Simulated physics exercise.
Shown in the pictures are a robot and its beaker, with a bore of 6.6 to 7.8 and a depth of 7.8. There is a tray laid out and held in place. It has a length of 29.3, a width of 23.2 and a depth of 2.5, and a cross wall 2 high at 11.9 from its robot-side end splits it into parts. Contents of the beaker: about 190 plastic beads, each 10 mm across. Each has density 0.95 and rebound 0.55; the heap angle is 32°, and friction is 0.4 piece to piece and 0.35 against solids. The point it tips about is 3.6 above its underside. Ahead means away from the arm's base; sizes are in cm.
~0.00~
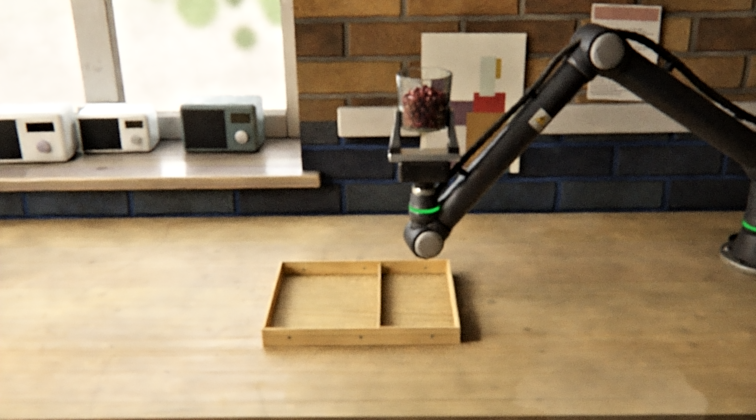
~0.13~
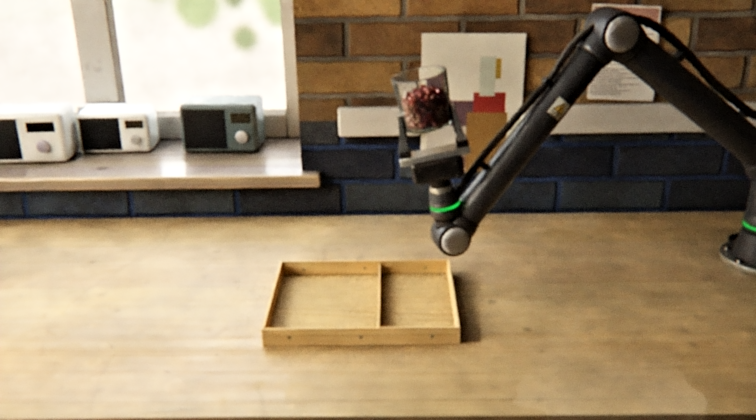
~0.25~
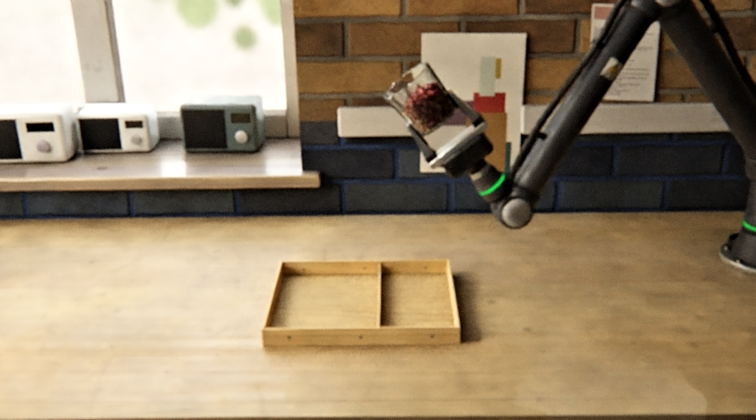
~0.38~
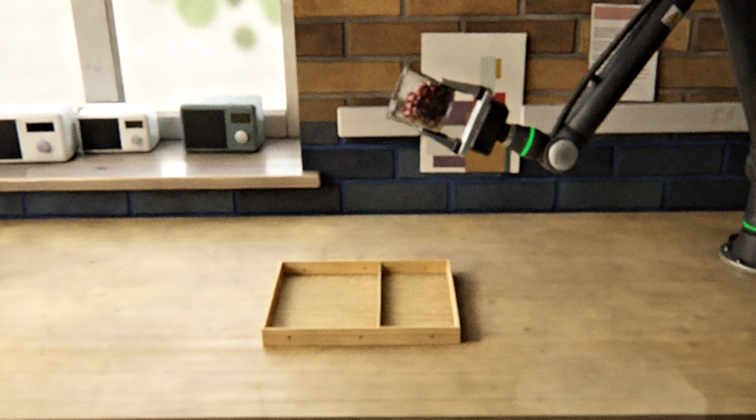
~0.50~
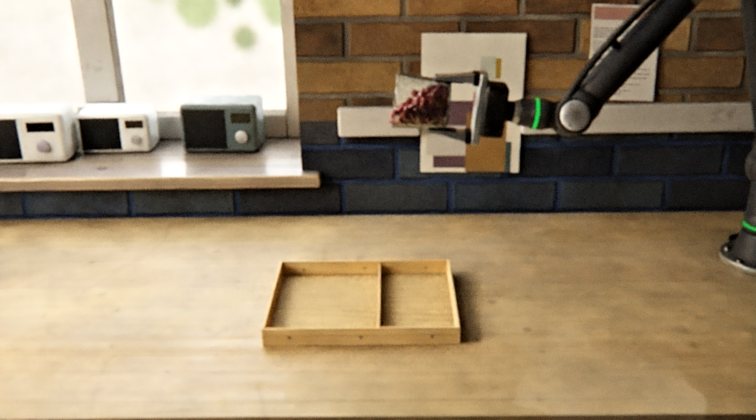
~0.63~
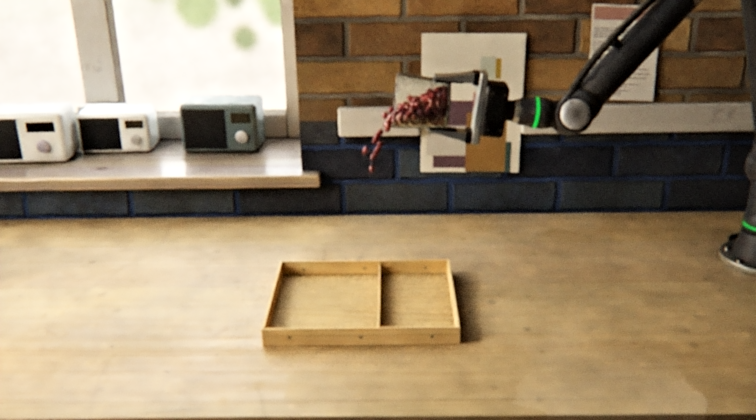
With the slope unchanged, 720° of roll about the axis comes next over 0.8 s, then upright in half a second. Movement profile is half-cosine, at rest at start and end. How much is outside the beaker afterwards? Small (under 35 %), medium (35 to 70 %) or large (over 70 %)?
Medium.
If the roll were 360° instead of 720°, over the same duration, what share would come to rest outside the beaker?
Then about 50 percent.
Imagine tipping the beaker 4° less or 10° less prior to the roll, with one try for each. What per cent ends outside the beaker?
Around 45 percent on the first try, 20 percent on the second.
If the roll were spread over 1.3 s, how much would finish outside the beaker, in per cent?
It would come to around 70 percent.
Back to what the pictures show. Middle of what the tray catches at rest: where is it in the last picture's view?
Centre point: Close to (330, 305).
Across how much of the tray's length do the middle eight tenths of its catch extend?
Around 14 cm.
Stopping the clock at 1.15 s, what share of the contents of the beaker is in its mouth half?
Roughly 40 percent.
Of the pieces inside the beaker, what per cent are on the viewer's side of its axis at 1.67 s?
Roughly 55 in every hundred.
After 1.15 s, tipped 84°, highest piece 37 above the table; 116 in the beaker, 33 in the far-side part, 2 on the table or floor, 1 in the robot-side part, 36 in flight or on a rim.
After 1.67 s, tipped 44°, highest piece 36 above the table; 89 in the far-side part, 79 in the beaker, 10 on the table or floor, 3 in the robot-side part, 7 in flight or on a rim.
After 2.13 s, upright, highest piece 35 above the table; 92 in the far-side part, 79 in the beaker, 12 on the table or floor, 5 in the robot-side part.
After 2.83 s, upright, highest piece 35 above the table; 92 in the far-side part, 79 in the beaker, 12 on the table or floor, 5 in the robot-side part.
At rest, 92 in the far-side part, 79 in the beaker, 12 on the table or floor, 5 in the robot-side part. That is 58 % outside the beaker.
